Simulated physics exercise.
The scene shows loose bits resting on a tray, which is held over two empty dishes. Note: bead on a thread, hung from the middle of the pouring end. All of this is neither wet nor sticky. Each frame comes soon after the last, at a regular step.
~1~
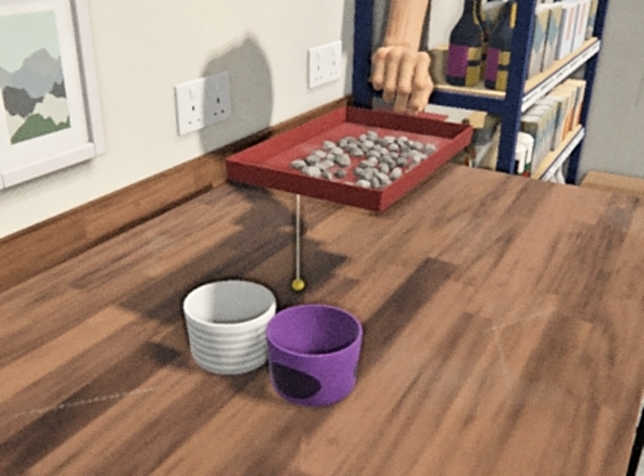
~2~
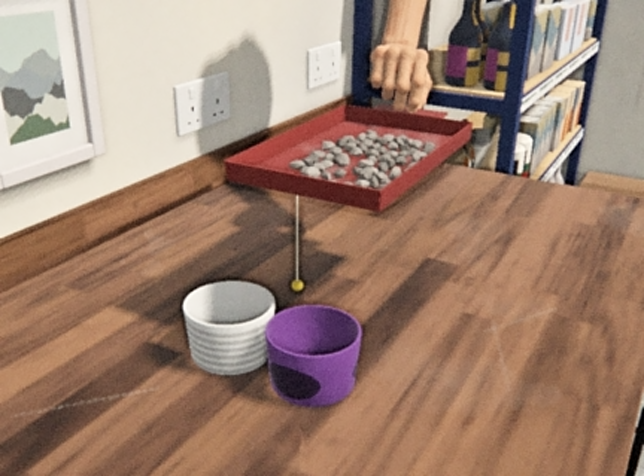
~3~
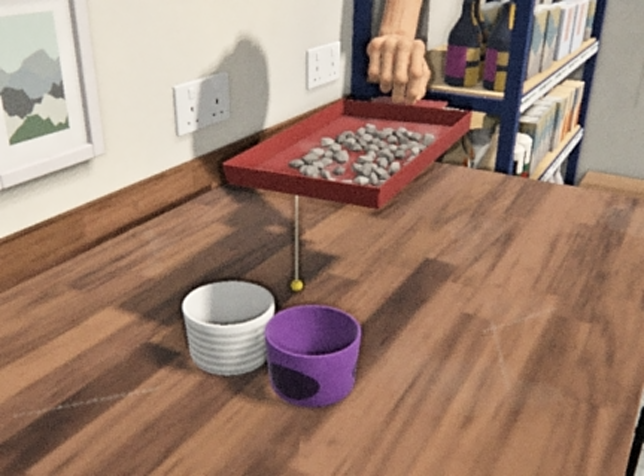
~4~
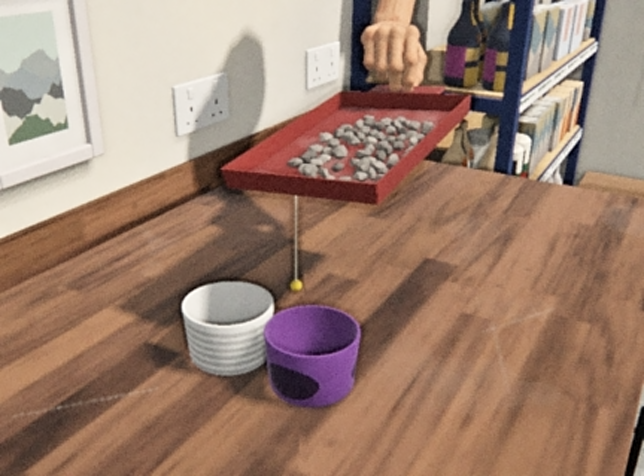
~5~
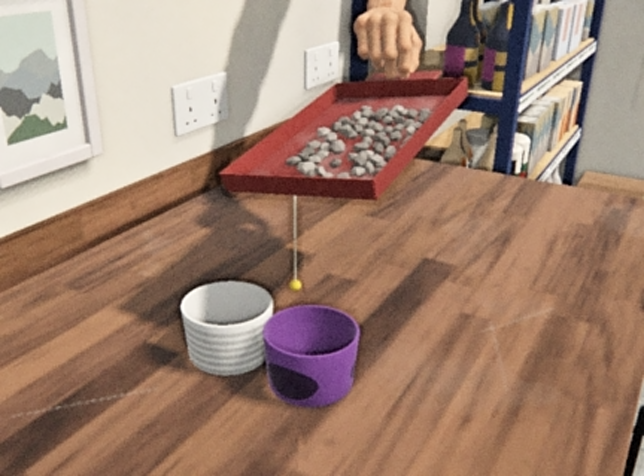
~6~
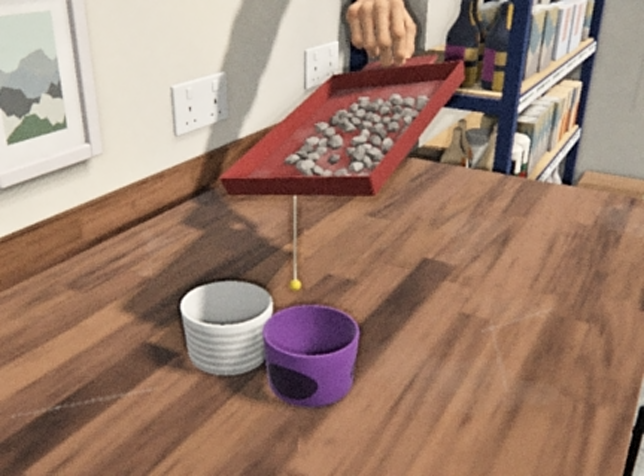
In the video, a hand holds a red tray of gray gravel above a white dish and a purple dish on a wooden surface, gradually tilting it toward its left corner while a yellow bead hangs beneath on a thread.
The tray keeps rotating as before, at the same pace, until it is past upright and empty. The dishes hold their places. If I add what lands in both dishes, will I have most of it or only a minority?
The dishes gather below half.
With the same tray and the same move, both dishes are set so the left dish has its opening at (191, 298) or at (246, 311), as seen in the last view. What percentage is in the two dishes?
20, then 0 %.
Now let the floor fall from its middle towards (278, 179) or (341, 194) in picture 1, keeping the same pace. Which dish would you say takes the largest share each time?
Result of try 1 is the left side, of try 2 the right side.
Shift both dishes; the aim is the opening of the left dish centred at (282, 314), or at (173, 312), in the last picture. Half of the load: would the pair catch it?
For the two places in order: A minority share, a minority share.
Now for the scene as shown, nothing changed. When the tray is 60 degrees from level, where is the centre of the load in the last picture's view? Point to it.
Somewhere around pixel (266, 168) in the last picture.
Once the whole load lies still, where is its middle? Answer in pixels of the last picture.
Around (227, 329), give or take.
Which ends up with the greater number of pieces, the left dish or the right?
More ends up in the dish to the left.
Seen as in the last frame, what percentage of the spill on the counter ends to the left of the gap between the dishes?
80 %, roughly.
Just after the last frame, tray tipped steeply; almost all on the tray; just a few in the air.
A moment on, tray tipped right over; roughly half on the tray; about a tenth in the left dish; roughly a quarter outside both; about a tenth in the air.
Further on, tray tipped past a quarter turn; roughly a quarter in the left dish; roughly two thirds outside both.
When it is over, tray tipped past a quarter turn; not one in the right dish; roughly a quarter in the left dish; roughly two thirds outside both.
